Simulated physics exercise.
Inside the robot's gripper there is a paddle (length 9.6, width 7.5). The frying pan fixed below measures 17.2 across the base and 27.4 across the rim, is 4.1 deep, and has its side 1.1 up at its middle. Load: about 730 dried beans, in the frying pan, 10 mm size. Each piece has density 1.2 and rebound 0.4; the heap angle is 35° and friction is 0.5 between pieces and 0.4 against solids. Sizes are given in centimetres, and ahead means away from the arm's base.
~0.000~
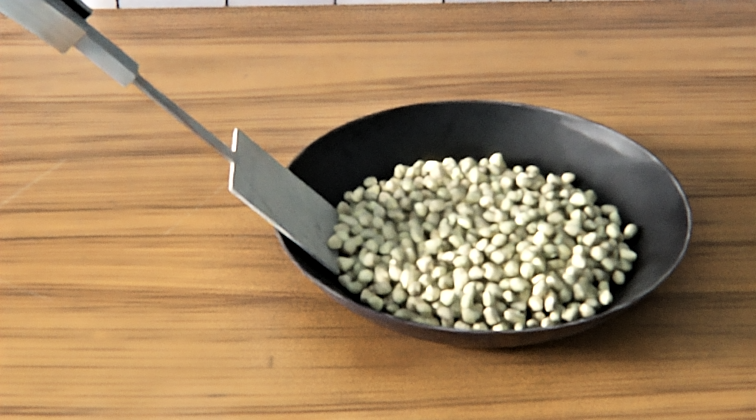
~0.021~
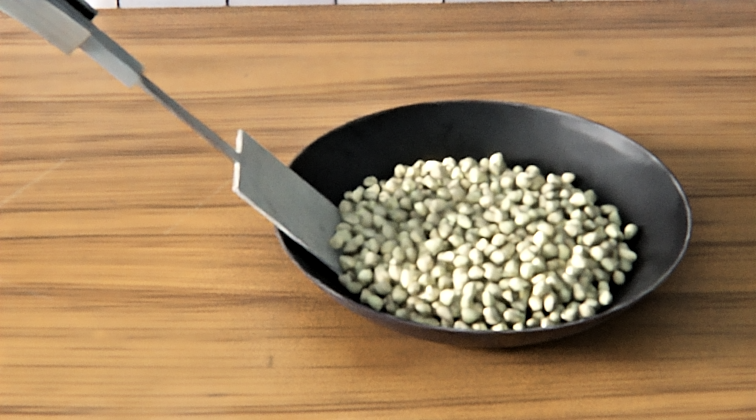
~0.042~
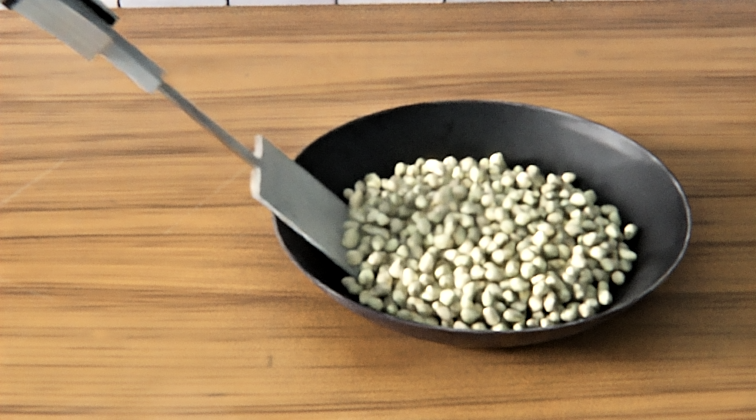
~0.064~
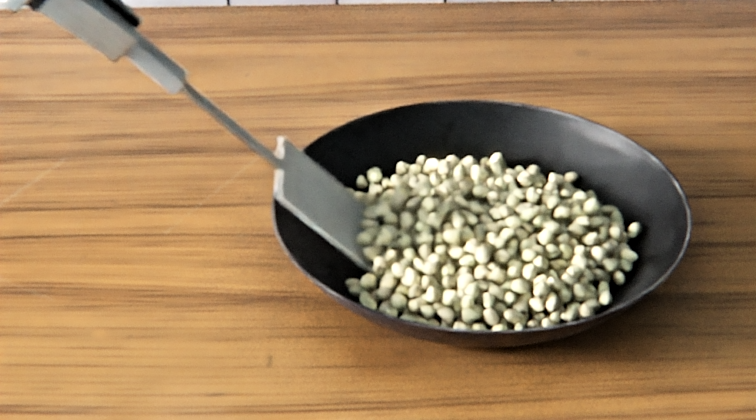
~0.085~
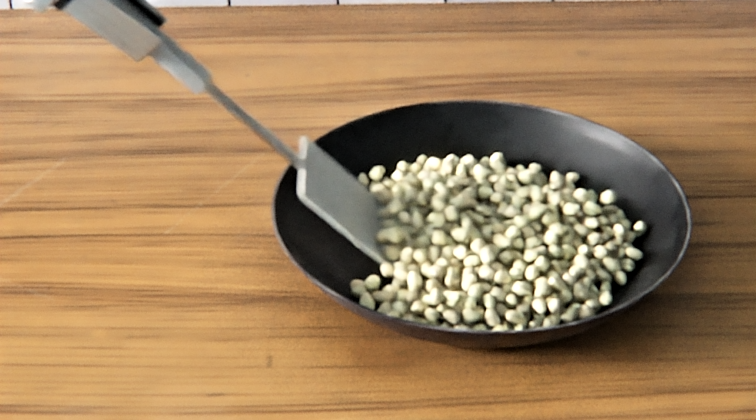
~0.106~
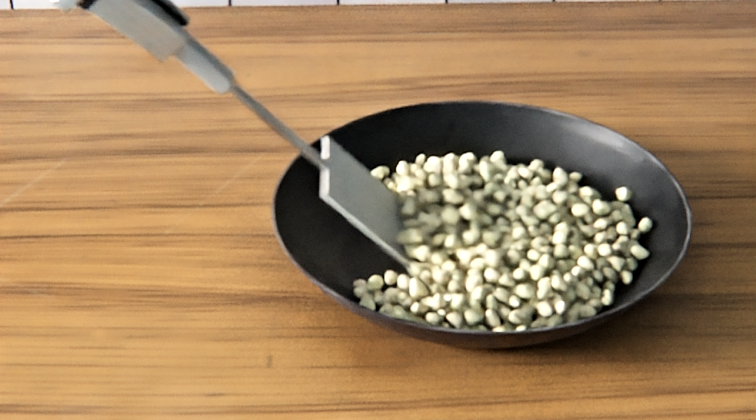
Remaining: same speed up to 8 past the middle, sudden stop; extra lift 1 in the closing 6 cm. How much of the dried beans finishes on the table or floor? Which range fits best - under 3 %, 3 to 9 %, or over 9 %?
The range that fits: 3 to 9 %.
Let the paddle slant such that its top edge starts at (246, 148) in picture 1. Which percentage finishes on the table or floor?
About 10%.
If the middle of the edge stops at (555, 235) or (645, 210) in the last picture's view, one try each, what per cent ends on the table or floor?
Close to 0 and close to 30 per cent, respectively.
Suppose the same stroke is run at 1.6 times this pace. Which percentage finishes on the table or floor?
Something close to 15 per cent ends up on the table or floor.
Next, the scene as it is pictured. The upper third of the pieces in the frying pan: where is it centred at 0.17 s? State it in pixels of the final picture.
I'd put it close to (538, 224) in the last picture.
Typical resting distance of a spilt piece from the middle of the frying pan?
The answer is around 18 cm.
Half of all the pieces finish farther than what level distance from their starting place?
It works out to roughly 5 cm.
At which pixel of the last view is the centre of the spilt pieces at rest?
(718, 247) or thereabouts.
By 0.17 s, sloping 46°, highest piece 7 above the table; 727 in the frying pan.
By 0.23 s, sloping 46°, highest piece 5 above the table; 727 in the frying pan.
By 0.46 s, sloping 46°, highest piece 6 above the table; 692 in the frying pan, 35 on the table or floor.
By 1.51 s, sloping 46°, highest piece 6 above the table; 690 in the frying pan, 37 on the table or floor.
Final count, 690 in the frying pan, 37 on the table or floor. That is 5 % on the table or floor.
